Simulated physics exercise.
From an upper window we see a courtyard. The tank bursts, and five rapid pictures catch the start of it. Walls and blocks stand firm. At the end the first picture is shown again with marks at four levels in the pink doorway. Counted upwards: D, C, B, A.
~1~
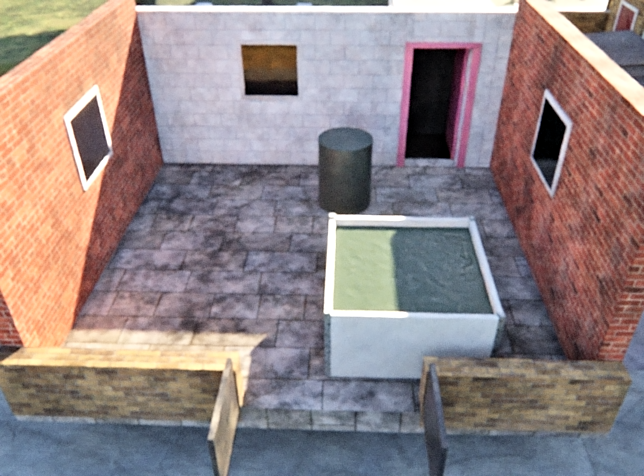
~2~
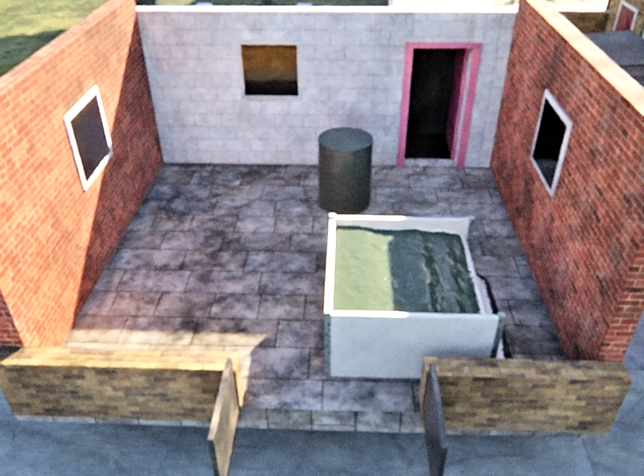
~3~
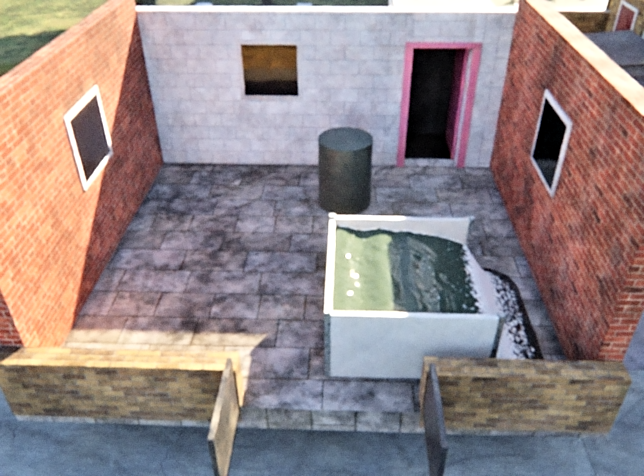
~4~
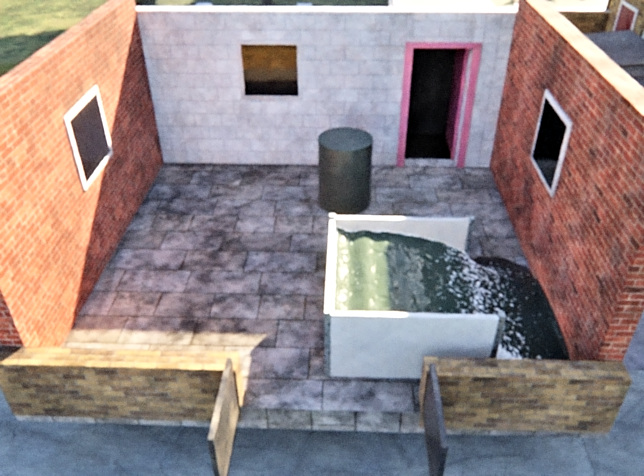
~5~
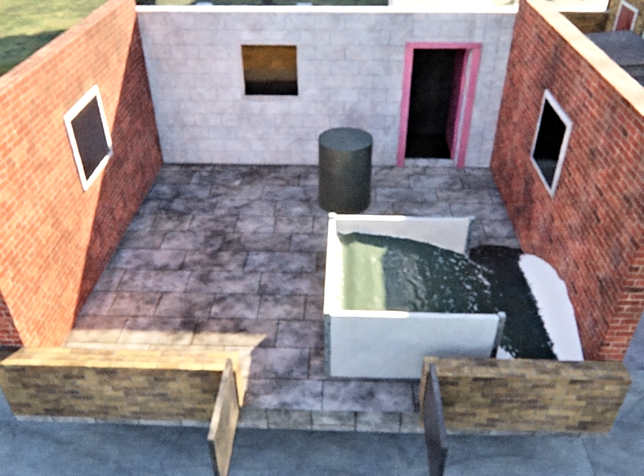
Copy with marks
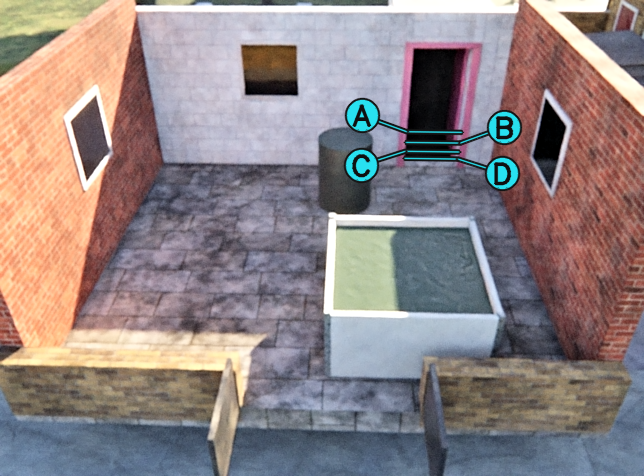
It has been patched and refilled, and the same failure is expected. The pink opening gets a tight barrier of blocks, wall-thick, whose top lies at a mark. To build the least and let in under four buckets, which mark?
The answer is height C.
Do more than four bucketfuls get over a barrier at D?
Yes.
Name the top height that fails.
That would be D.
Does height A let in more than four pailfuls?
No.
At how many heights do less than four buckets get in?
Three.
On the marked copy, A at (434, 132); B at (433, 142); C at (432, 151); D at (431, 158); from the bottom up D, C, B, A.
With A, nothing gets over.
With B, nothing gets over.
With C, a splash gets over, under a bucket.
With D, about 11 bucketfuls get in.
